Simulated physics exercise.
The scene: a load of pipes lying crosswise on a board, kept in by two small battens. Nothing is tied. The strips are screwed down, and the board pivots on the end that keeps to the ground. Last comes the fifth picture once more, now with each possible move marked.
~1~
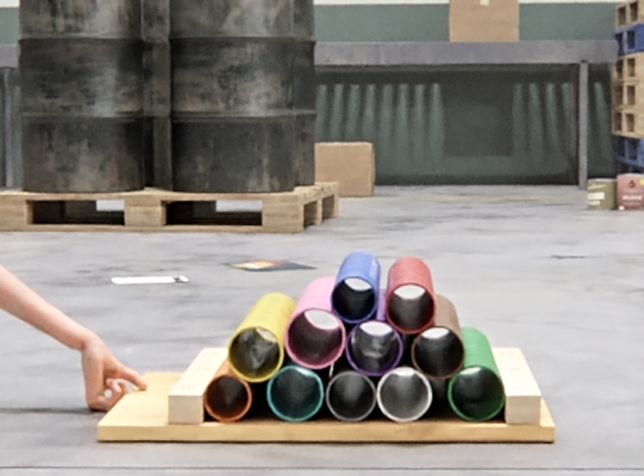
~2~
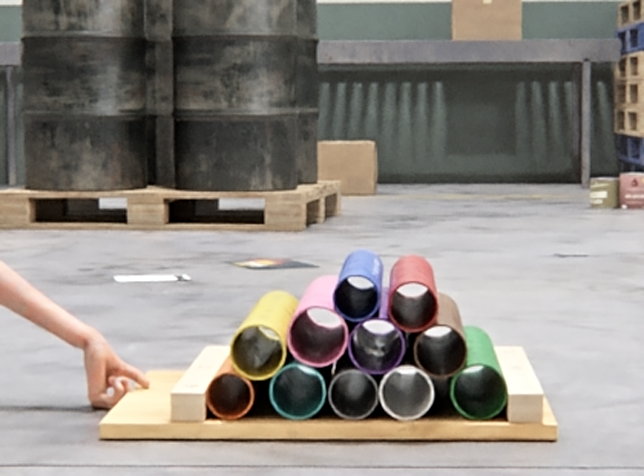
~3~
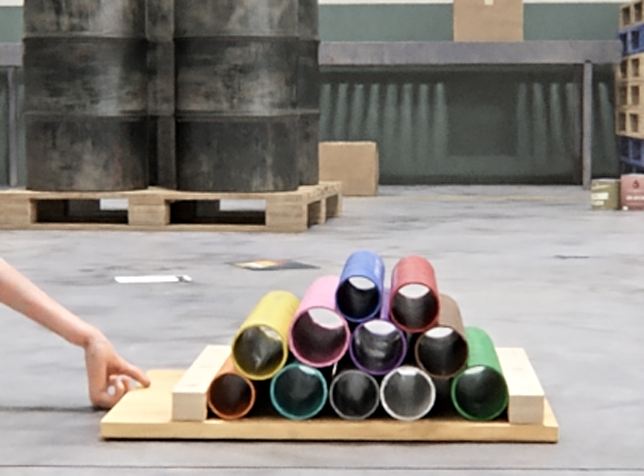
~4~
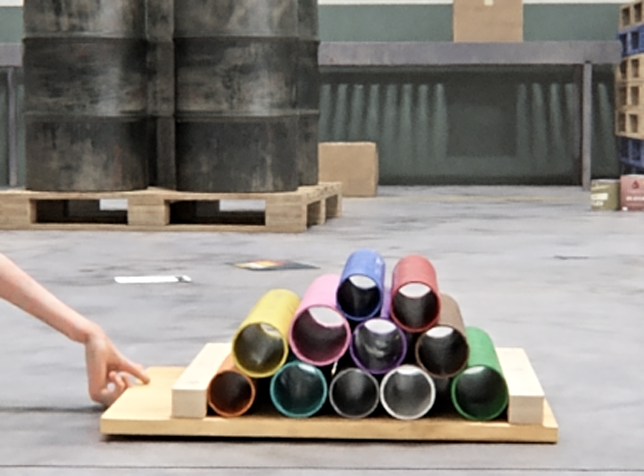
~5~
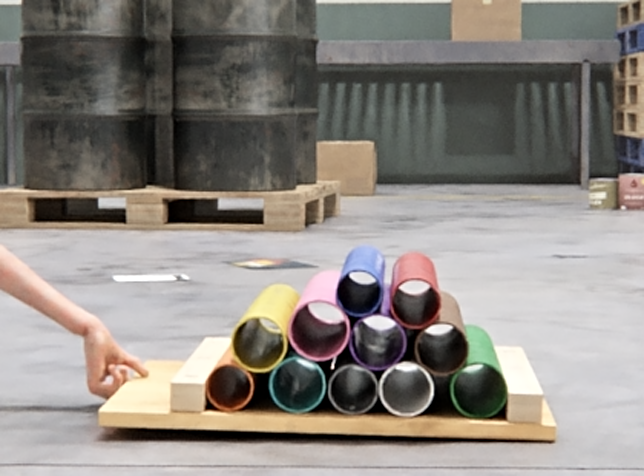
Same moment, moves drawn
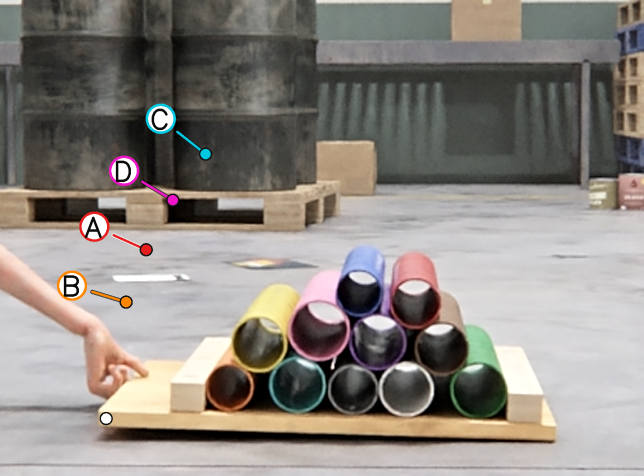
In a warehouse with dark drums on a pallet behind, coloured pipes lie stacked in a pile between two wooden strips on a board on the floor. A hand at the left end holds the board's edge, barely moving at first, then lifts that end very slightly, the pipes keeping their arrangement.
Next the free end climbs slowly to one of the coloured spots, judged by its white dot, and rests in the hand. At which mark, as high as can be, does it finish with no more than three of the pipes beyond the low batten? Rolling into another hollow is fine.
Stop at B.
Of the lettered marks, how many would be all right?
One of them.
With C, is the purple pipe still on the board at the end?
No.
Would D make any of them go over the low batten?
Yes, at D.
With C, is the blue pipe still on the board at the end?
The blue pipe: No.
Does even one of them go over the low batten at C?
Yes, at C.
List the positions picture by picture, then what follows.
The first frame shows brown pipe (438, 353); purple pipe (374, 348); pink pipe (315, 338).
The second frame shows pink pipe (317, 336); red pipe (413, 306).
The third frame shows board (335, 389); orange pipe (231, 395); grey pipe (354, 395).
The fourth frame shows board (335, 387); orange pipe (231, 392); turquoise pipe (299, 389).
The fifth frame shows board (334, 384); orange pipe (230, 386); turquoise pipe (298, 385).
On the marked copy, A at (146, 250); B at (126, 302); C at (205, 154); D at (173, 200); the white dot at (106, 419).
With B. Early on, board at 15°.
Further on, board at 17°.
At the end, board at 17°, three over the low batten (brown, purple, red).
As for the rest, A five over the low batten; C six over the low batten; D six over the low batten.
